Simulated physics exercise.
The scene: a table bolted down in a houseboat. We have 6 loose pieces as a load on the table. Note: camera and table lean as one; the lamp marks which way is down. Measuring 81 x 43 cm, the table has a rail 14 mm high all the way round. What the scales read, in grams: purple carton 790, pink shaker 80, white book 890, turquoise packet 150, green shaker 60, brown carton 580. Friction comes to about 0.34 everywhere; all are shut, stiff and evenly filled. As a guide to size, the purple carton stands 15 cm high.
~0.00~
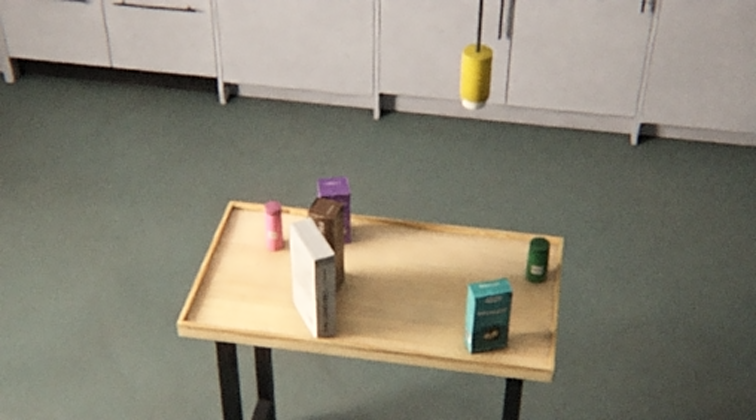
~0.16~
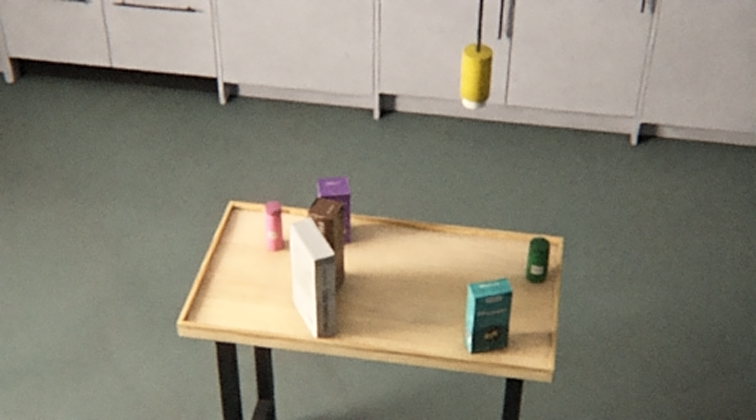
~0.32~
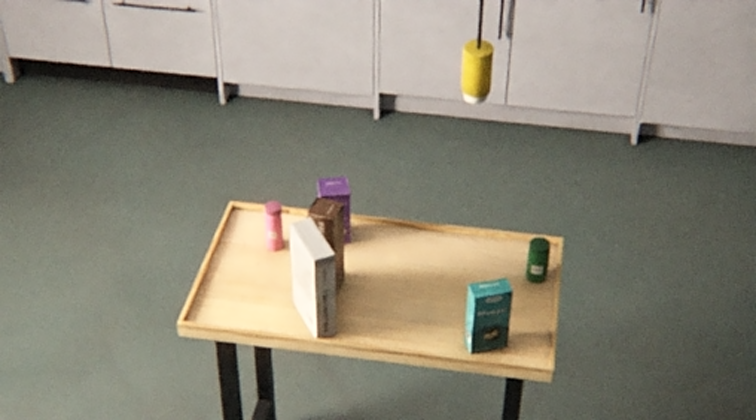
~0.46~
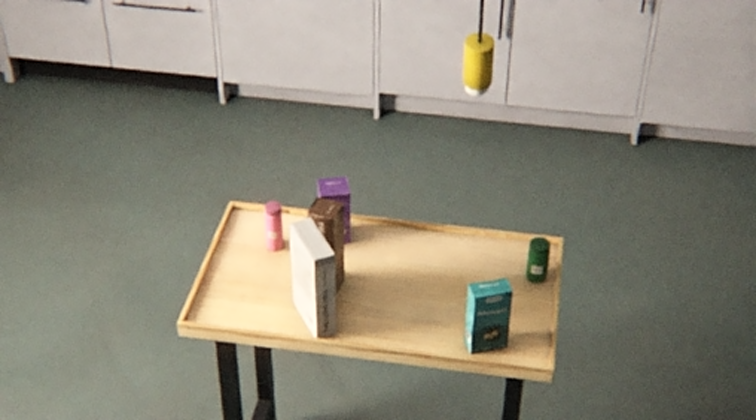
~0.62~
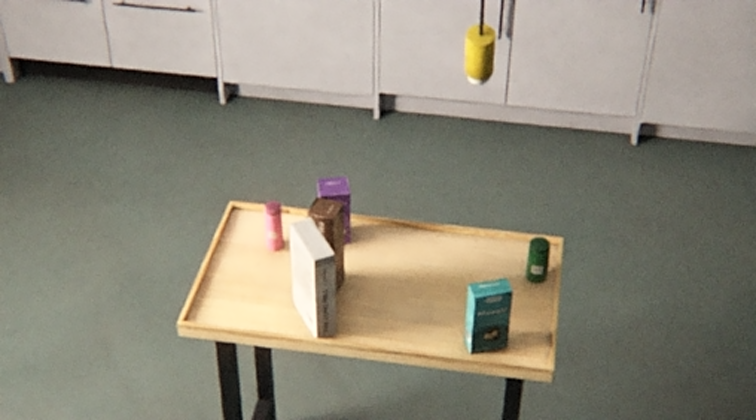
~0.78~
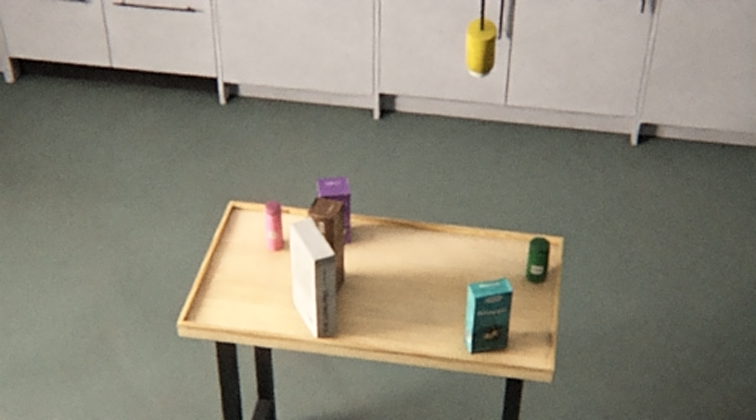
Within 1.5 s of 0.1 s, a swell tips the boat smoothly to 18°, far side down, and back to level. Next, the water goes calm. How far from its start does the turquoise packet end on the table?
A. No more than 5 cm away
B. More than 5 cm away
Option B: More than 5 cm away.
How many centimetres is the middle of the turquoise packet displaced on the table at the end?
I'd say about 14 cm between start and finish.
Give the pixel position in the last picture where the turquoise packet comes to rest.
It finishes at roughly (470, 298).
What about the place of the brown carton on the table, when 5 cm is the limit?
In the end the brown carton has moved.
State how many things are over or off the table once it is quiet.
2.
After 1.18 s, floor tilted 11°, far side down; turquoise packet tipped 31° from how it sat near (481, 302); brown carton tipped 23° from how it sat.
After 1.28 s, floor tilted 7°, far side down; turquoise packet tipped 71° from how it sat near (474, 299); brown carton tipped 38° from how it sat.
After 1.38 s, floor tilted 4°, far side down; turquoise packet on its side near (470, 299); brown carton tipped 44° from how it sat; purple carton tipped 4° from how it sat.
After 1.68 s, boat level; turquoise packet on its side near (470, 298); brown carton on its side.
At rest (2.1 s), tipped over on the table, turquoise packet and brown carton; the other 4 in place, give or take 5 cm. In the last view, turquoise packet near (470, 298).
